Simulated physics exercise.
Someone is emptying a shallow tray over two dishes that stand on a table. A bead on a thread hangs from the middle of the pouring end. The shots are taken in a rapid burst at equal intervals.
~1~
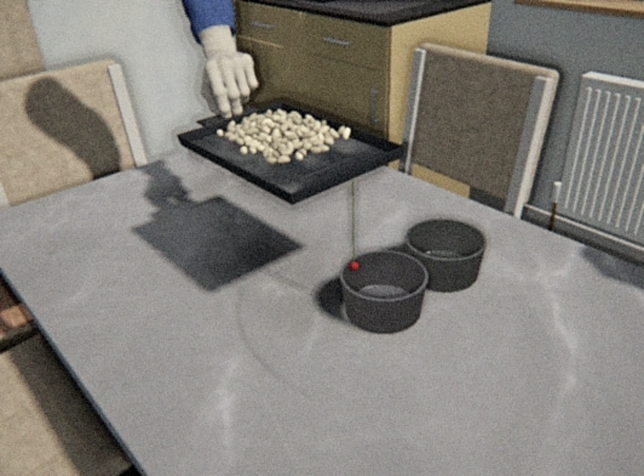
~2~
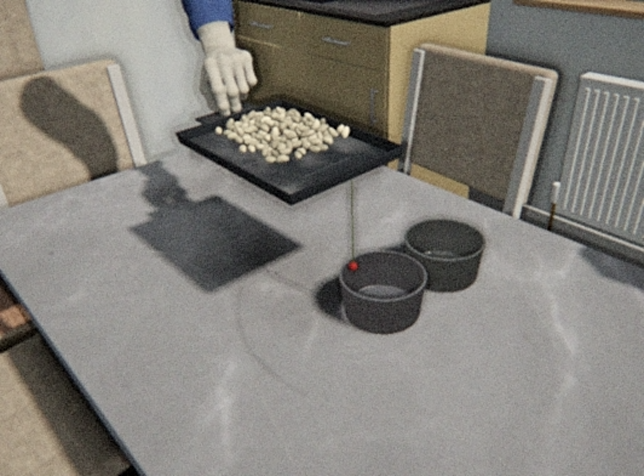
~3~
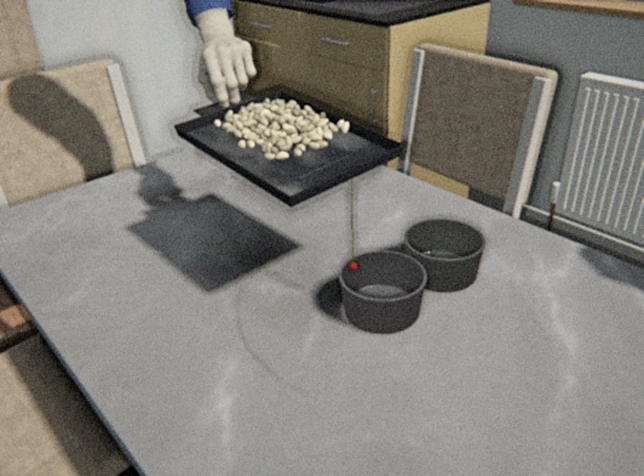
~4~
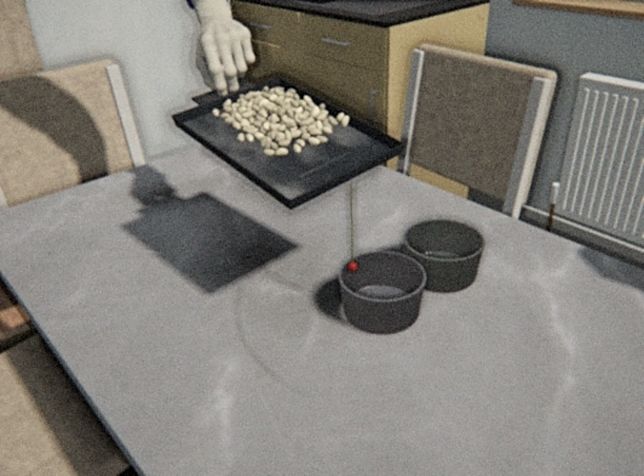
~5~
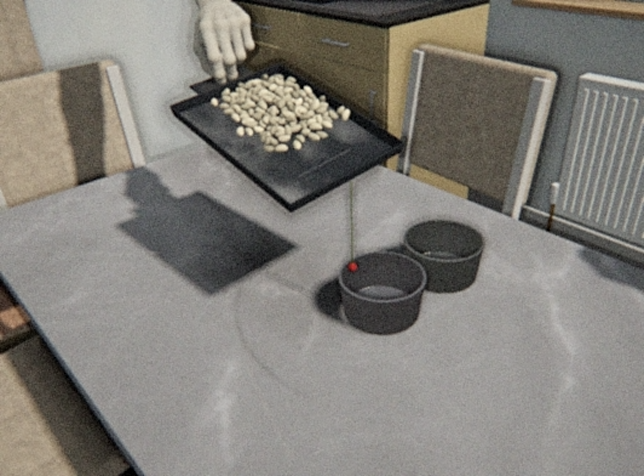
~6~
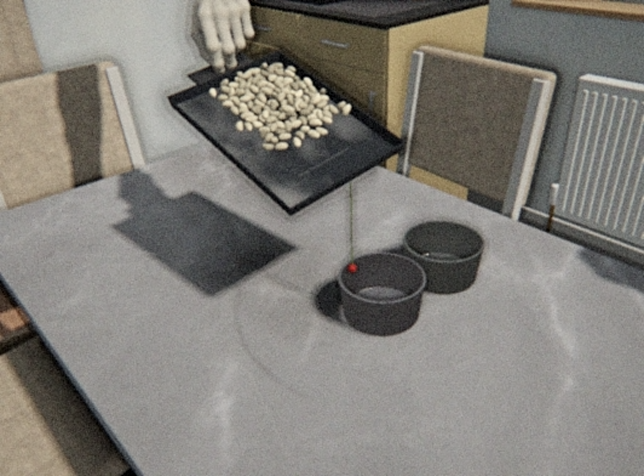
A black tray of white beans, held by a pale hand above two dark dishes on a grey table, gradually tilted toward its lower left corner while the beans stayed heaped on it.
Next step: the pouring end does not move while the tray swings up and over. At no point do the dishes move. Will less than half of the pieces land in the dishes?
Yes, only a minority lands there.
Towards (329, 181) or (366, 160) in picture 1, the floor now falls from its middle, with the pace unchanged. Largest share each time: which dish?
Result, try one: Dish at left; try two: Dish at left.
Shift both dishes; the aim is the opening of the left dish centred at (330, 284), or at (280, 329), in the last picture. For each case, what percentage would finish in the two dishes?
First try: Roughly 30 per cent; second try: Roughly 60 per cent.
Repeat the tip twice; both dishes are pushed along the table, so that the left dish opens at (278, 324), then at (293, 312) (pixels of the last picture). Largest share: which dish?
Well, the first go goes to the leftmost dish, and the second to the leftmost dish.
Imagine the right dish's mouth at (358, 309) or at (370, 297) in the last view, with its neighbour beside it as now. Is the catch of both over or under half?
Placing 1: A majority of it. Placing 2: A majority of it.
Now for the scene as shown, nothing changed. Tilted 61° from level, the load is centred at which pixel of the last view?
The middle of the load sits near (310, 179).
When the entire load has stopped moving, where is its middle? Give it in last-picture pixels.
Centre at rest, last view: Approx. (322, 363).
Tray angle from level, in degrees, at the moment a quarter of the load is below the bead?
I'd put it at about 75 degrees.
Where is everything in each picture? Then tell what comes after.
Corners of the pouring end at (291, 192) and (402, 146), level; middle of the load at (282, 131), white beans; left dish at (415, 307); right dish at (476, 267); bead on its thread at (354, 266), in the first picture.
Corners of the pouring end at (290, 193) and (401, 146), level; middle of the load at (281, 129), in the second picture.
Corners of the pouring end at (291, 195) and (401, 145), tipped barely, lowest at the left corner; middle of the load at (282, 121), in the third picture.
Corners of the pouring end at (290, 198) and (401, 143), tipped a little, lowest at the left corner; middle of the load at (281, 112), in the fourth picture.
Corners of the pouring end at (291, 202) and (402, 142), tipped a little, lowest at the left corner; middle of the load at (279, 105), in the fifth picture.
Corners of the pouring end at (291, 206) and (402, 142), tipped clearly, lowest at the left corner; middle of the load at (272, 103); left dish at (413, 309); right dish at (474, 269), in the sixth picture.
Soon after the last picture, tray tipped steeply; nearly all on the tray; a small part in the air.
A little later, tray tipped right over; about a third on the tray; a stray few in the left dish; about half outside both; a small part in the air.
Later still, tray tipped past a quarter turn; a small part in the left dish; nearly all outside both.
At rest, tray tipped past a quarter turn; a small part in the left dish; none in the right dish; nearly all outside both.
